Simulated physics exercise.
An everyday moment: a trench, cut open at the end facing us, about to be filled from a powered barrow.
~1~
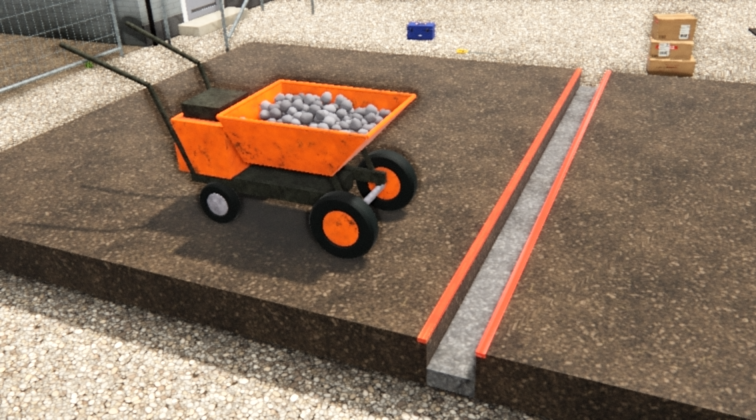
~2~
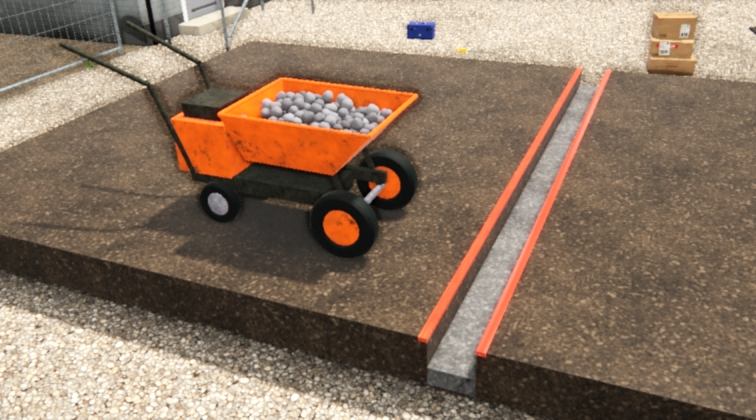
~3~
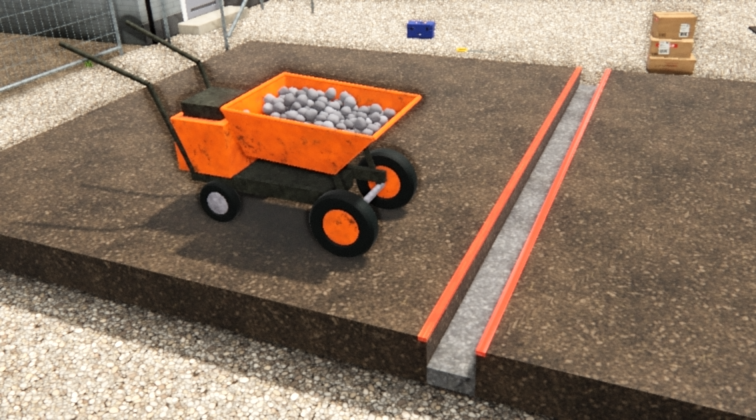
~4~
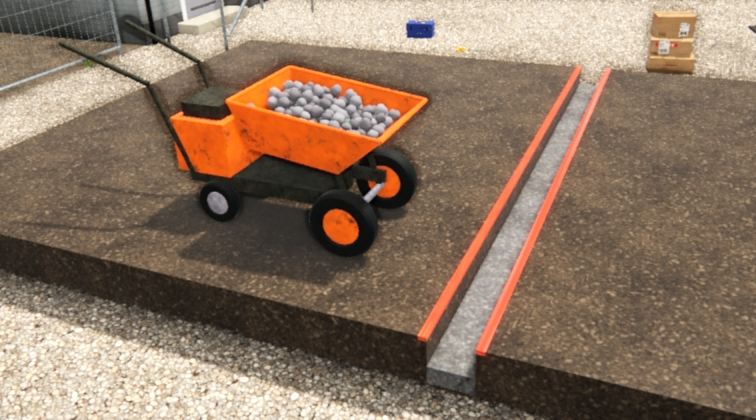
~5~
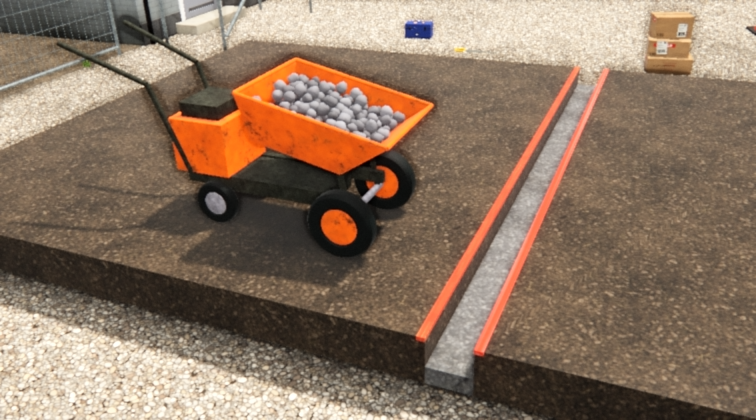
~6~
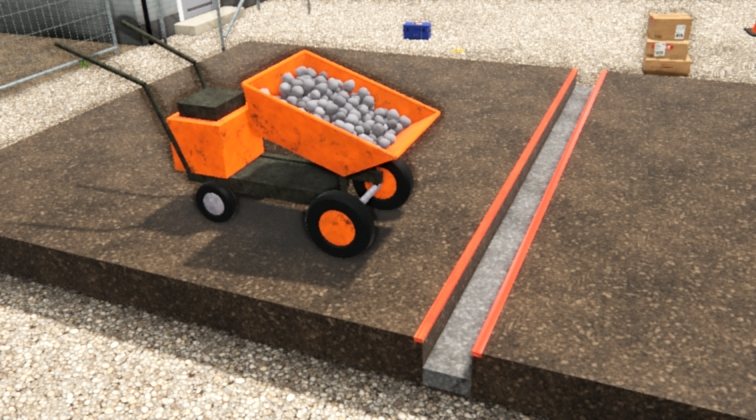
The clip opens on an orange powered barrow loaded with round grey cobbles, standing on brown ground to the left of a narrow, orange-edged trench. Its skip starts out level, then tilts gradually toward the right, the back rising and the cobbles still inside, until it is clearly slanted while the wheels stay put.
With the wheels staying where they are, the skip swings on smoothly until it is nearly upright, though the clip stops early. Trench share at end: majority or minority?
Majority.
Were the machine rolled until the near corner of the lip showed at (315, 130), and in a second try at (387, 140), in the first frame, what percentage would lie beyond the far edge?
First spot 0 per cent, second spot 40 per cent.
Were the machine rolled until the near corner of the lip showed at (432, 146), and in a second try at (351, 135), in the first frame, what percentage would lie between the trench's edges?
First try: Around 0 %; second try: Around 70 %.
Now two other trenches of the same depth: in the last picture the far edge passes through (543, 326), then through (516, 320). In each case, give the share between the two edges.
100 %, 90 %.
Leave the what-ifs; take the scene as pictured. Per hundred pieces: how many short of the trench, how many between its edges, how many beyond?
Roughly, short 5 per cent, between 75 per cent and beyond 15 per cent.
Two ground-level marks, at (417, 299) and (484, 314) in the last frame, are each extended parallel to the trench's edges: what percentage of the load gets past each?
100 % and 10 %, in that order.
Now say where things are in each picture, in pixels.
In the first frame, lip of the skip at (367, 137), level; top of the load at (312, 112), round cobbles; first edge of the trench at (442, 303); far edge at (497, 316), the trench under half as wide as the skip, and about half as deep as wide.
In the second frame, lip of the skip at (369, 137), level; top of the load at (314, 111).
In the third frame, lip of the skip at (373, 139), tipped barely; top of the load at (306, 112).
In the fourth frame, lip of the skip at (380, 142), tipped a little; top of the load at (311, 108).
In the fifth frame, lip of the skip at (387, 149), tipped a little; top of the load at (305, 103).
In the sixth frame, lip of the skip at (395, 157), tipped clearly; top of the load at (312, 99); first edge of the trench at (439, 303); far edge at (494, 315).
Soon, skip tipped steeply; all in the skip.
A while on, skip tipped right over; about half in the skip; a stray few short of the trench; about half in or heaped over the trench; a stray few beyond it; a stray few falling.
Towards the end, skip tipped right over; a small part in the skip; a small part short of the trench; most in or heaped over the trench; a small part beyond it.
Finally, skip tipped right over; a small part in the skip; a small part short of the trench; most in or heaped over the trench; a small part beyond it.
